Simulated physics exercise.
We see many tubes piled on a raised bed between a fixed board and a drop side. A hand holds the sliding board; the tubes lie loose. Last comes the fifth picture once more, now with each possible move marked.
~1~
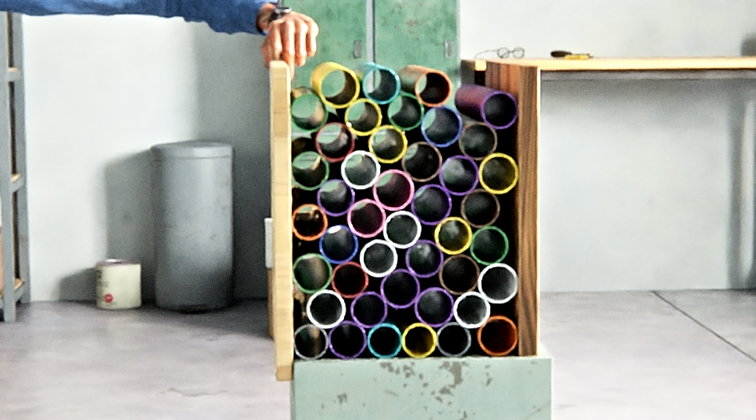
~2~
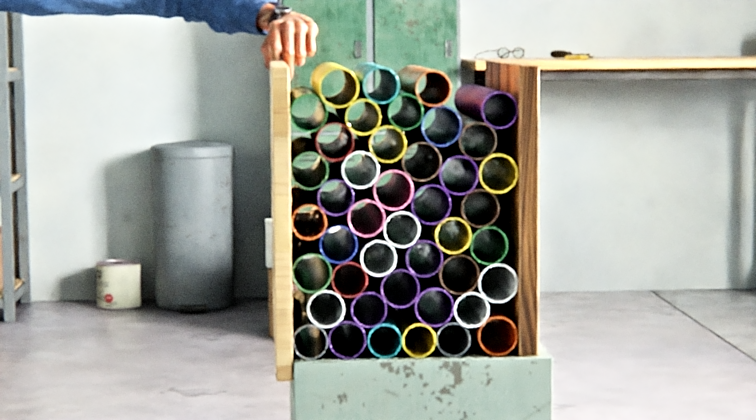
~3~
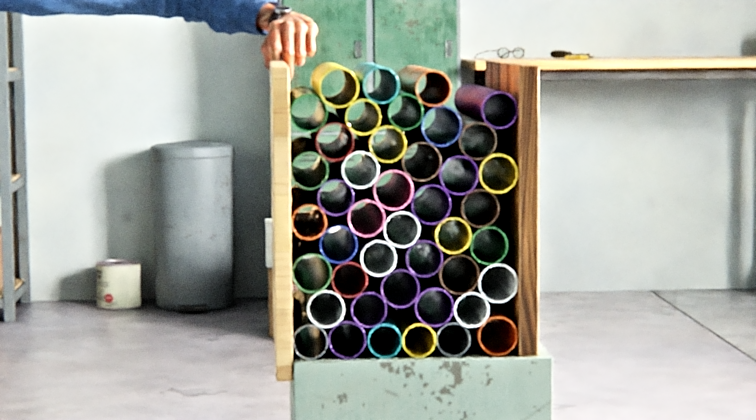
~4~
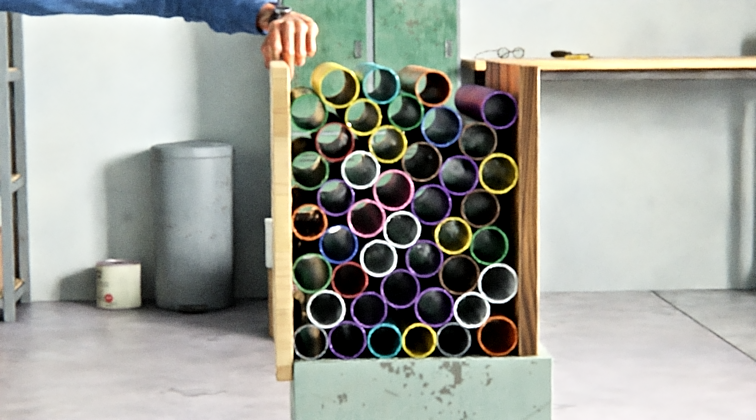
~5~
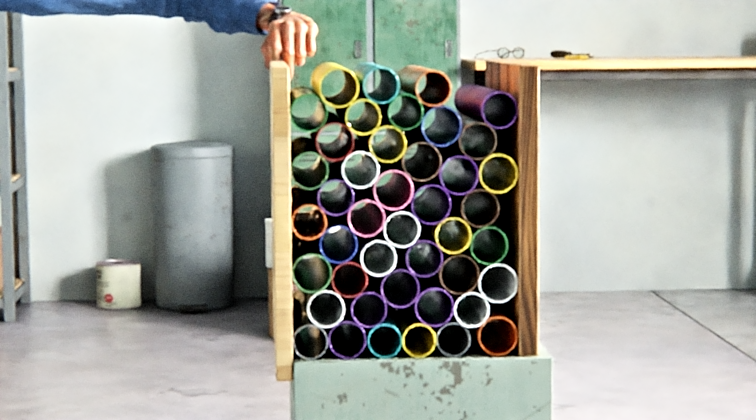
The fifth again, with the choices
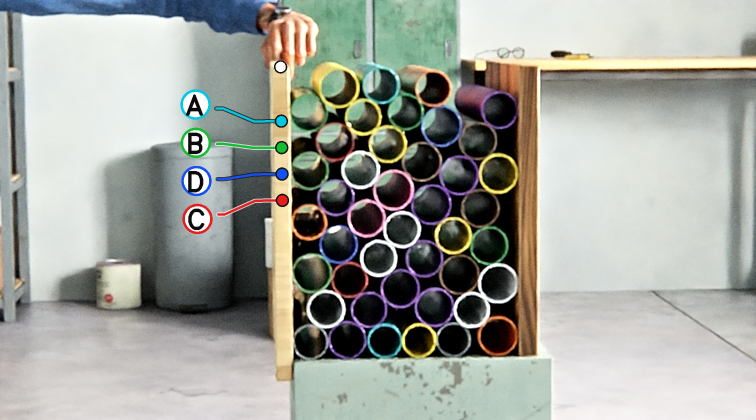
The clip opens on a stack of loose, colourful-rimmed tubes packed between a pale board on the left and a darker wooden side on the right, above a worn green base. A hand in a blue sleeve rests on top of the pale board, and throughout, nothing visibly moves.
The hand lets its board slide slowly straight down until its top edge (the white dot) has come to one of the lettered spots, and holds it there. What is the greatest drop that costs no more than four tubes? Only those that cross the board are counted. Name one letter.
Down to C.
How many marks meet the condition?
Four of the four.
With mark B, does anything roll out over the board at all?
No.
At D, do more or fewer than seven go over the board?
It loses fewer than seven.
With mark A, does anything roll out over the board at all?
At A: No.
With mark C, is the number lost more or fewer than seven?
Fewer than seven.
On the marked copy, A at (281, 121); B at (281, 147); C at (282, 200); D at (282, 174); the white dot at (280, 67).
Following C. Soon after the start, top of the board (290, 128).
Later, top of the board (291, 197).
In the end, top of the board (291, 199), two out over the board.
As for the rest, A none out over the board; B none out over the board; D two out over the board.
